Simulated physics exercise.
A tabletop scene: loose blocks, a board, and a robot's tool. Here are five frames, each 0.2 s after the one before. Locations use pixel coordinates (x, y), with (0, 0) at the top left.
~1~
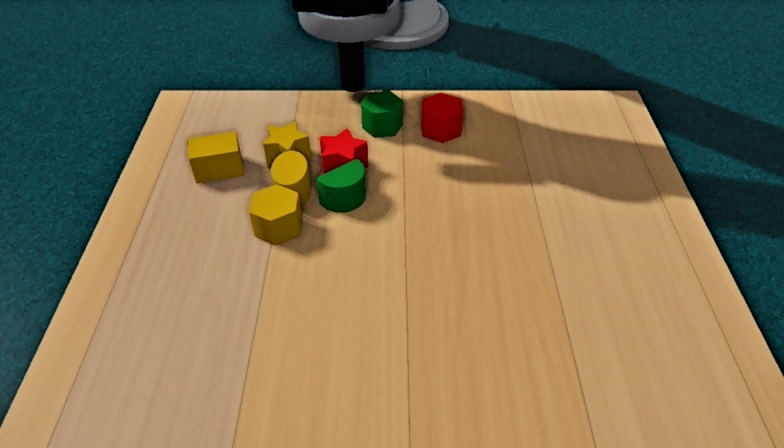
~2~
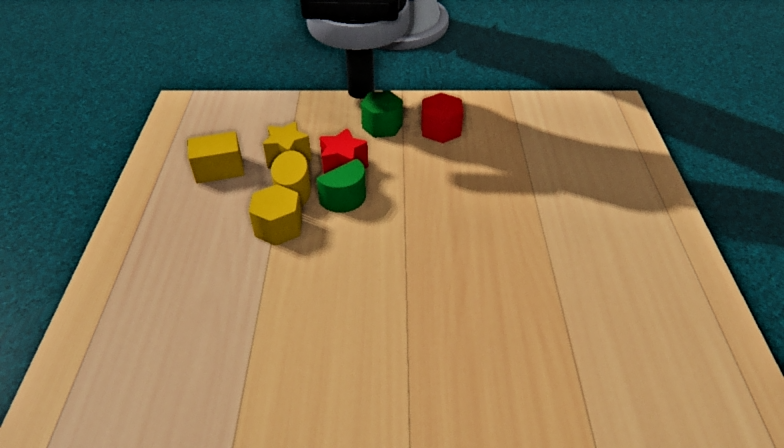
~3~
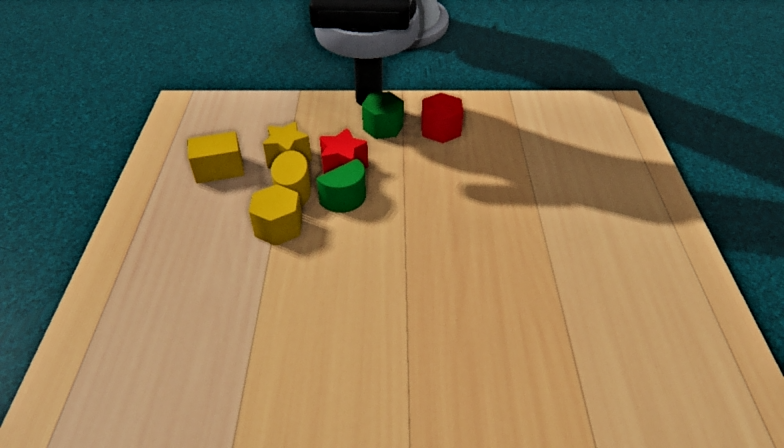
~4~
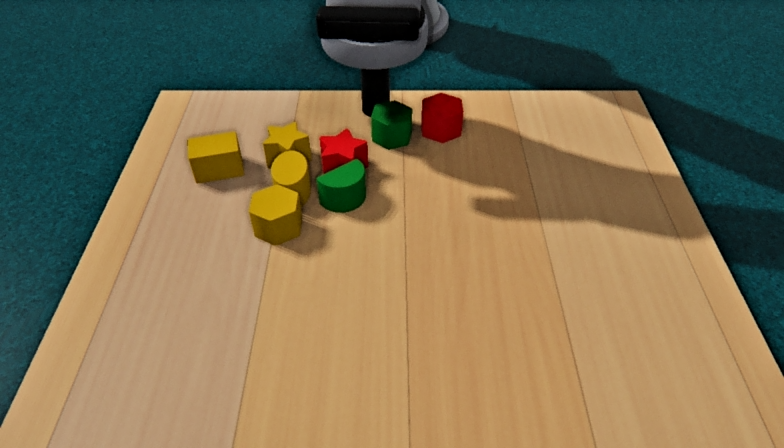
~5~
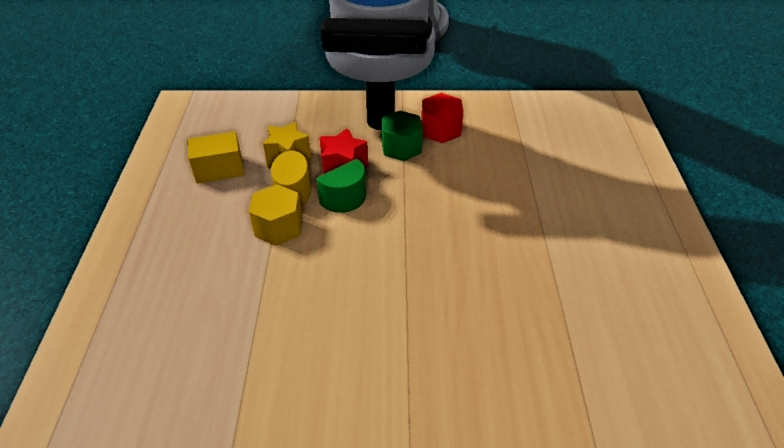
On a wooden tabletop, yellow, red and green blocks sit loosely grouped toward the back as a robot's dark tool moves forward and slightly right beside them. The tool reaches the green six-sided block and pushes it a short way forward and right, while the other blocks stay still.
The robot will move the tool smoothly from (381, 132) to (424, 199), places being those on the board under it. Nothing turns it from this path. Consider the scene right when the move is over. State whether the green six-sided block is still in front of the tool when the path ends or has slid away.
Fallen away.
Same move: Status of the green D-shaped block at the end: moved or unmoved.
The block you're asking about stays where it is.
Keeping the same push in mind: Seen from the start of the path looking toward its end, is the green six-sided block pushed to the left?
Yes, it checks out.
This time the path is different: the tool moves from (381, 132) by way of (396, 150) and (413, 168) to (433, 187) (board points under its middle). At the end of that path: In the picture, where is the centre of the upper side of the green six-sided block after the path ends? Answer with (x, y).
The middle of its upper face will lie at (473, 170).
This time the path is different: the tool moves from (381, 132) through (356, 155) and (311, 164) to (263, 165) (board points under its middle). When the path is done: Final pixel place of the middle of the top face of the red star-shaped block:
The spot you're after is about (261, 160) in the image.
What follows on the original path. One third of the way, tool at (394, 143); green six-sided block at (423, 141), turned 25° anticlockwise.
Two thirds of the way, tool at (409, 166); green six-sided block at (446, 155), turned 50° anticlockwise.
At the end, tool at (424, 190); red star-shaped block unmoved; green D-shaped block unmoved; green six-sided block at (455, 158), turned 75° anticlockwise.
